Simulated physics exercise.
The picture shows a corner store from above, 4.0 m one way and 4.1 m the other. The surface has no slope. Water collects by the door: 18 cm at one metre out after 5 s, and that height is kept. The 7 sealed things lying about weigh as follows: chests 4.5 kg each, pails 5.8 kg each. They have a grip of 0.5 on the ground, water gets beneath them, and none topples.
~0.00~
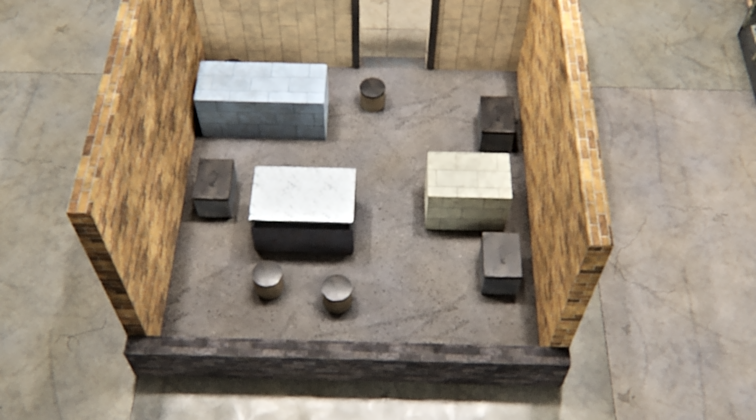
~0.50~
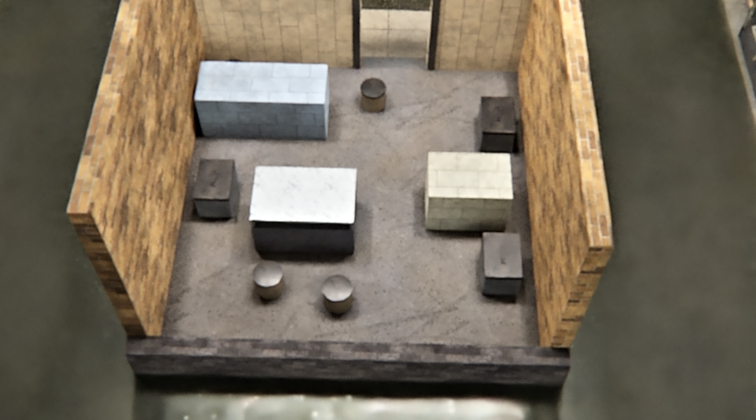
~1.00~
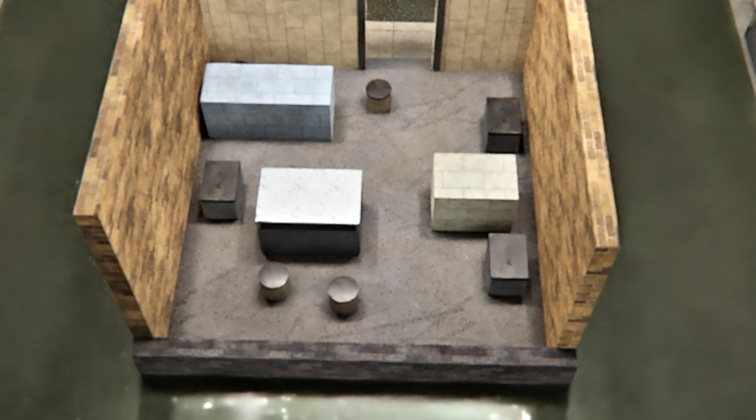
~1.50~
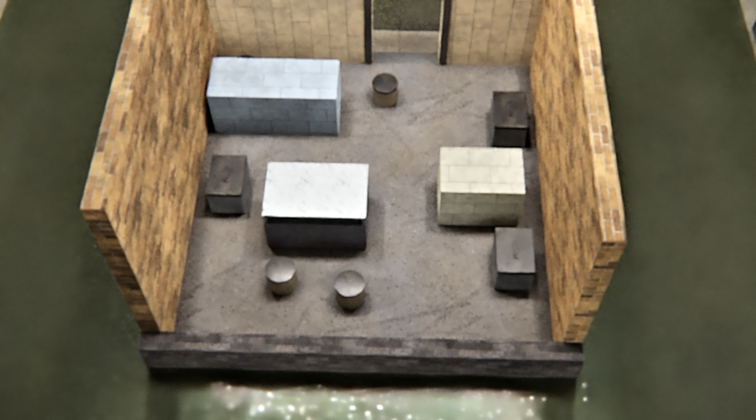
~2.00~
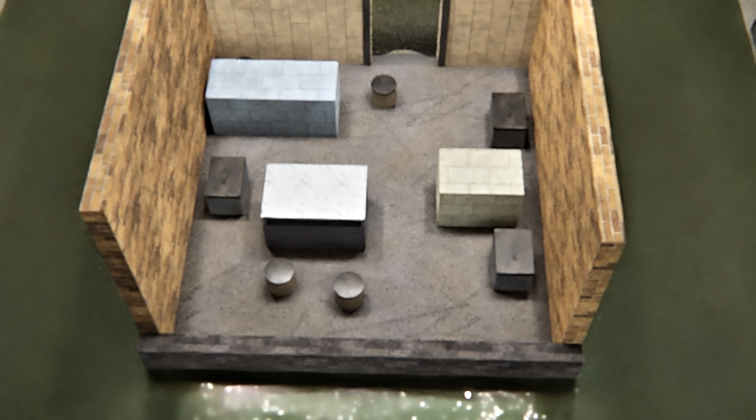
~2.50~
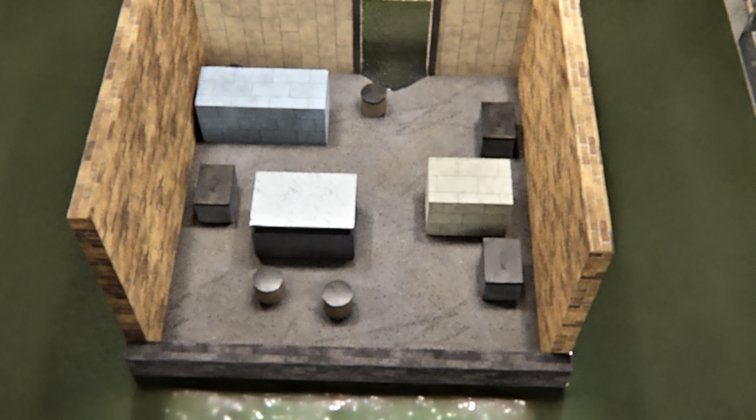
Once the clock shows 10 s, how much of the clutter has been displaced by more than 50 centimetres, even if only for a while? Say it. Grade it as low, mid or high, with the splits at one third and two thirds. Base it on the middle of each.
Grade: Low, under a third.
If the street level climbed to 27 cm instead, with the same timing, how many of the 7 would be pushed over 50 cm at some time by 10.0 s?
So the tally would be 3.
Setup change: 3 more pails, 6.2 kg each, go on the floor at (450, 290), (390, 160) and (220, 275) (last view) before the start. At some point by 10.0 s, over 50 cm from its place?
In the same order as the question: Not as far, farther, not as far.
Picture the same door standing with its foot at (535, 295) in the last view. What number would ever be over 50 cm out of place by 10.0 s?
In that case the number is 4.
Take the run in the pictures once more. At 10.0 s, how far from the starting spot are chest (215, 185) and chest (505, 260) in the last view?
20 cm and 20 cm respectively.
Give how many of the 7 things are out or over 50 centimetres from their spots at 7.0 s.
My count gives 1.
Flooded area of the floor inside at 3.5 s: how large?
About 1.0 m2 is covered.
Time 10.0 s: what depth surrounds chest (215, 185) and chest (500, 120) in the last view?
I'd put it at 4 cm and 5 cm respectively.
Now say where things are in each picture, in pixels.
The first frame shows a chest at (498, 114), on the bottom; a pail at (232, 69) rests on the ground; water covers 0.0 m2; 0 of 7 have shifted.
The second frame shows a chest at (498, 114), on the bottom; a pail at (233, 69) rests on the ground; 0.0 m2 under water; 0 of 7 have shifted.
The third frame shows a chest at (504, 115), on the bottom; a pail at (238, 70) rests on the ground; water covers 0.0 m2; 0 of 7 have shifted.
The fourth frame shows a chest at (511, 109) rests on the ground; a pail at (245, 65) rests on the ground; 0.0 m2 under water; 0 of 7 have shifted.
The fifth frame shows a chest at (509, 110), on the bottom; a pail at (244, 66) rests on the ground; 0.0 m2 under water; 0 of 7 have shifted.
The sixth frame shows a chest at (499, 119) rests on the ground; a pail at (233, 74), on the bottom; 0.1 m2 under water; 0 of 7 have shifted.
After 3.5 s 0 of 7 are over 50 cm from their spots; 0 afloat.
After 4.5 s 0 of 7 are over 50 cm from their spots; 0 afloat.
After 7.0 s 1 of 7 are over 50 cm from their spots; 1 afloat.
After 10.0 s 2 of 7 are over 50 cm from their spots, and 2 have been at some point; 3 afloat.
